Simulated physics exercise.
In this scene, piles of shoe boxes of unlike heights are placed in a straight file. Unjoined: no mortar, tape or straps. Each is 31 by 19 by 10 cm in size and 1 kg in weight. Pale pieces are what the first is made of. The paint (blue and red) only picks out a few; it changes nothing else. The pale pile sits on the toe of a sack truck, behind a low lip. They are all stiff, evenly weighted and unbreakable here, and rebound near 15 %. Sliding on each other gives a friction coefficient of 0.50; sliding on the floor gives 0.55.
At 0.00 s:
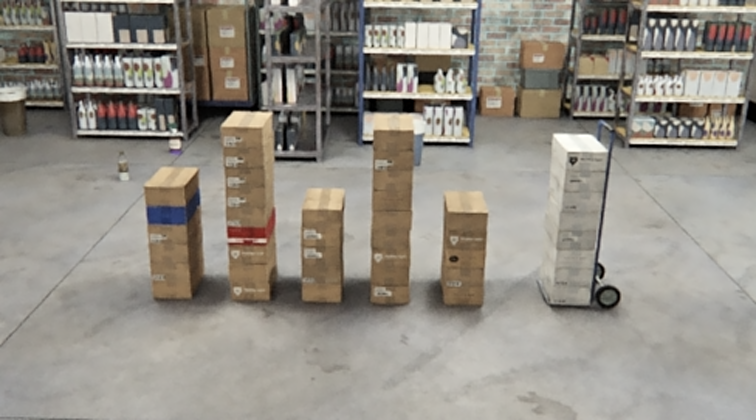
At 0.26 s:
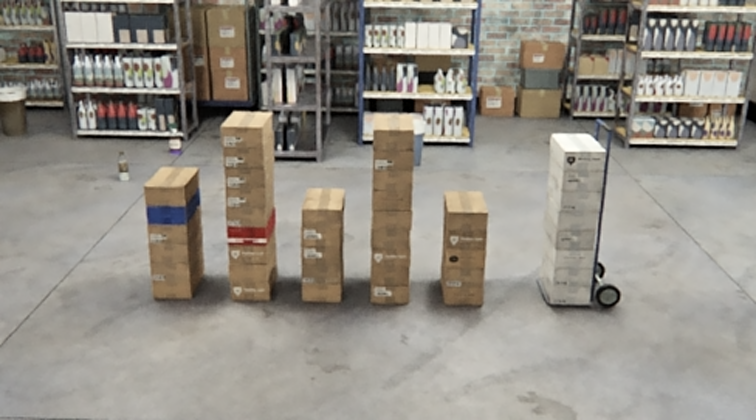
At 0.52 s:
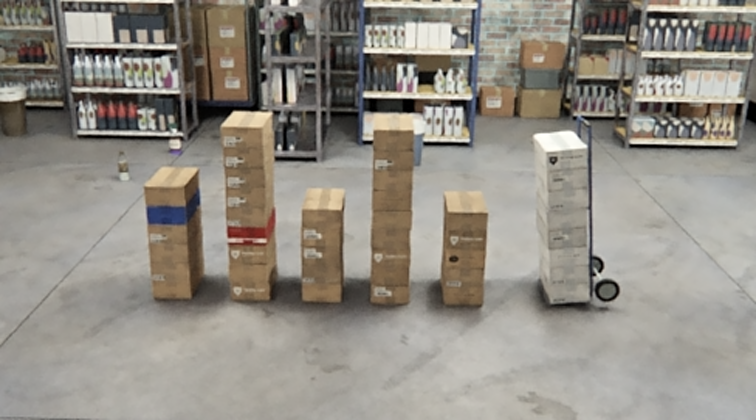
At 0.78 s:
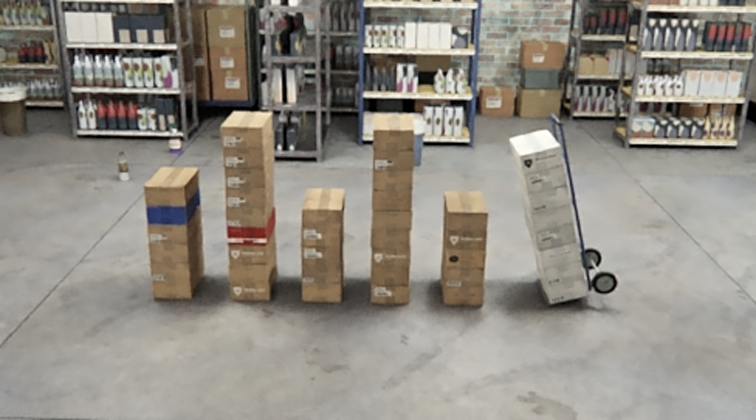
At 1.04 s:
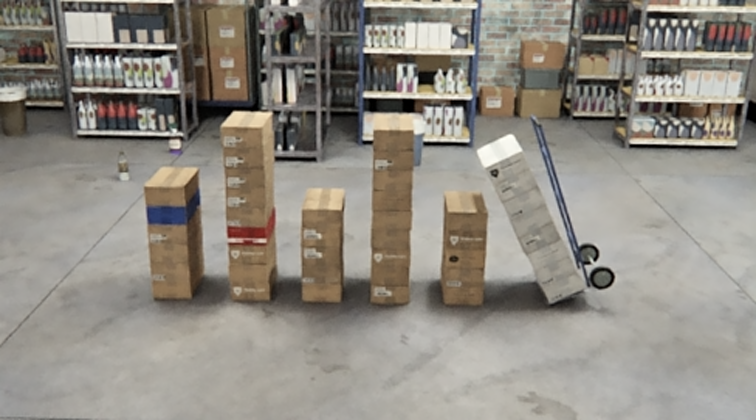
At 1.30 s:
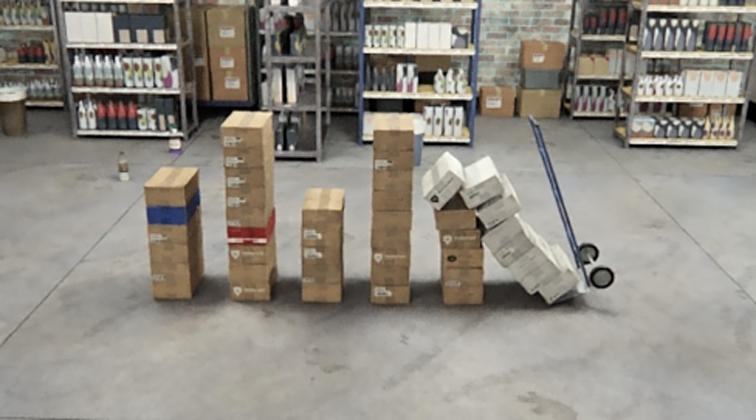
In a warehouse with shelves of bottles and a brick wall behind, a still, slightly raised view looks across a grey concrete floor. Five brown box stacks of differing heights stand in a row, one with a blue box at left, the next with a red one, and a white stack sits on a blue-framed hand truck at right. The truck tilts left, and the white stack leans, bends and comes apart, its upper boxes landing against the nearest brown stack.
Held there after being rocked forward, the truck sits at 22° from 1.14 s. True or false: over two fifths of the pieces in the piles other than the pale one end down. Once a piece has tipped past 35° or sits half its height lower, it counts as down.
False.
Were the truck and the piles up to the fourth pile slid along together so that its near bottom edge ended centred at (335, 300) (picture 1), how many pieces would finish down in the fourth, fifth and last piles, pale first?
The tally would be fourth 0, then fifth 0, then last 0.
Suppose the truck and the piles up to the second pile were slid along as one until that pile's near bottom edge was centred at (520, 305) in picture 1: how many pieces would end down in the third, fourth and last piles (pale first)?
Down per pile: Third 0, fourth 0, last 0.
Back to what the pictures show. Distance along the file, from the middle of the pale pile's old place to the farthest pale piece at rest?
Distance along: Near 75 cm.
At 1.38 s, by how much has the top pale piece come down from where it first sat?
Roughly 15 cm.
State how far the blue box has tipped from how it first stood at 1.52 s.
Angle at that time, about 0 degrees.
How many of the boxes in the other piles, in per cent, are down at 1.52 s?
It's 0 percent at that point.
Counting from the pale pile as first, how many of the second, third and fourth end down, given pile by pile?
The second pile gives 0, the third 0, the fourth 0.
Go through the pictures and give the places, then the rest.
In the first picture (places mark the middle of the side facing us), truck frame (608, 168) 0° forward; red box (247, 236); blue box (166, 216); the rest undisturbed.
The second picture shows truck frame (606, 167) 1° forward; red box (247, 236).
The third picture shows truck frame (590, 163) 7° forward, top of the pale pile leaning 7°; blue box (166, 216); the rest undisturbed.
The fourth picture shows truck frame (567, 160) 15° forward, top of the pale pile leaning 16°; blue box (166, 216); the rest undisturbed.
The fifth picture shows truck frame (550, 160) 21° forward, top of the pale pile leaning 28°; blue box (166, 216); the rest undisturbed.
The sixth picture shows truck frame (549, 160) 22° forward, top of the pale pile leaning 51°; blue box (166, 216); red box (247, 236); steepest lean 4°, the box at (456, 220); 3 disturbed, none down.
After 1.38 s, 8 of the pale pile down; none of the 34 other boxes down, 5 disturbed.
At rest (2.2 s), 8 of the pale pile down; none of the 34 other boxes down, 5 disturbed; red box unmoved; blue box unmoved. That is 0 per cent. As the last picture would show them, middles, red box near (252, 225), blue box near (174, 205).
